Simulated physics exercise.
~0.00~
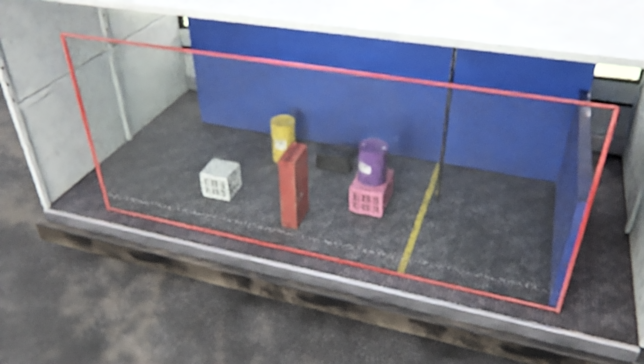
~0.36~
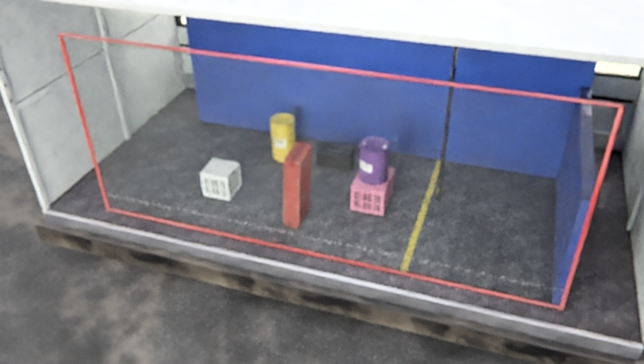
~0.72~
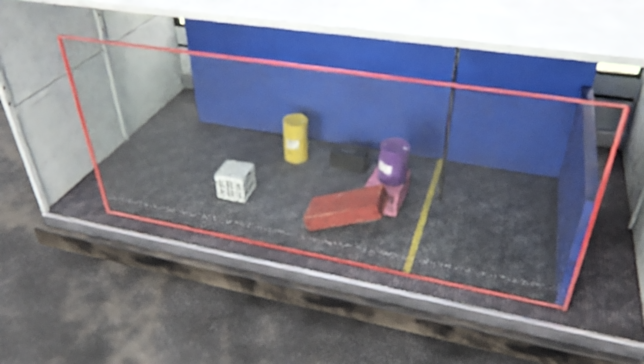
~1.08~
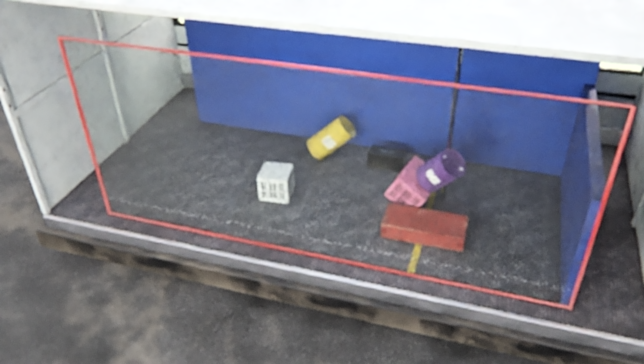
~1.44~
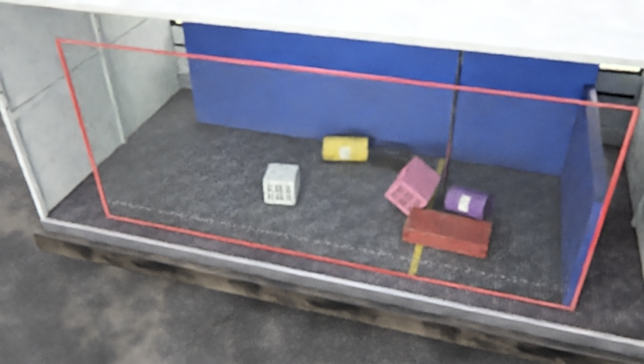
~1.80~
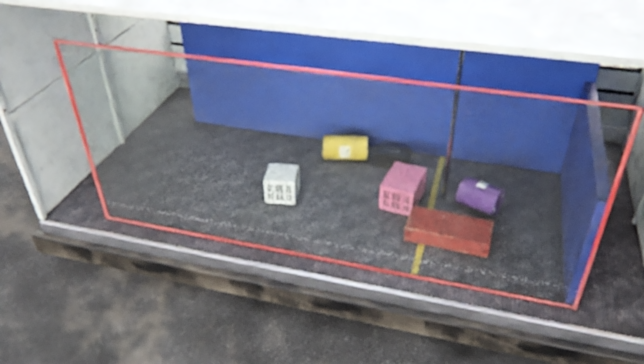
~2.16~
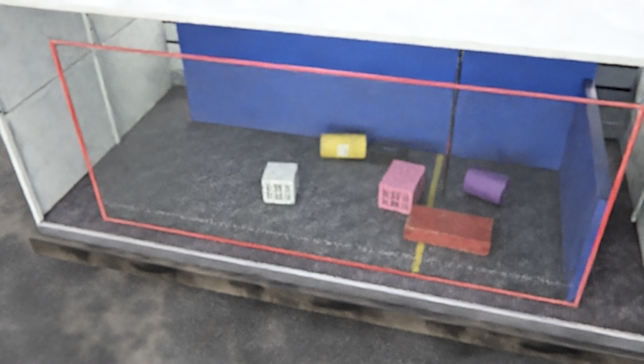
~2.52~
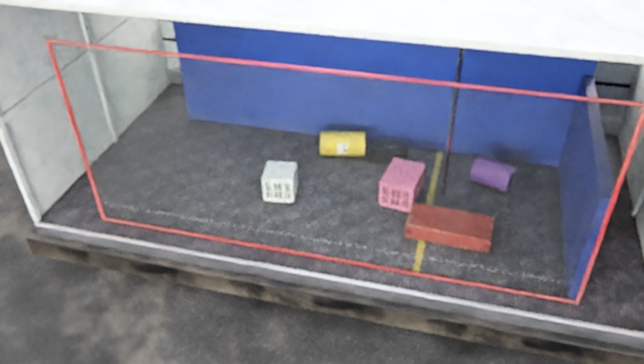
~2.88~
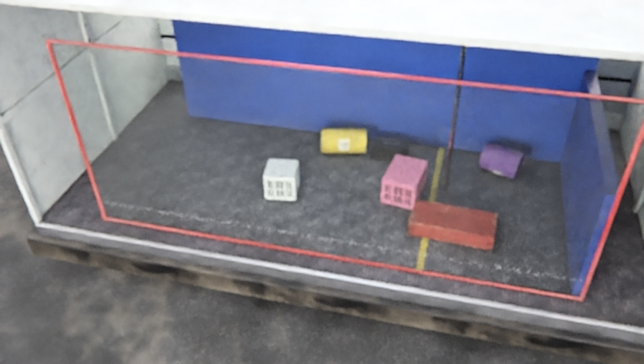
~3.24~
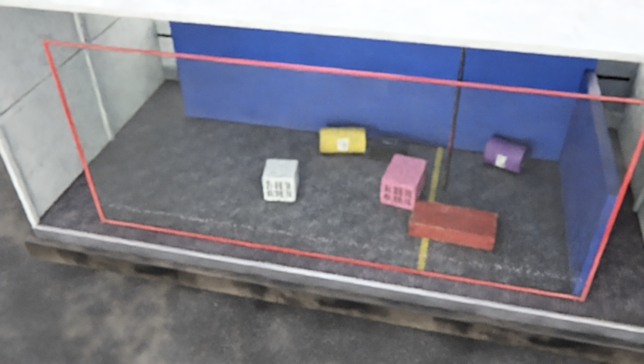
Red tall box toppling and sliding right across the yellow line, crates shifting, drums tipping over, purple one rolling toward the back.
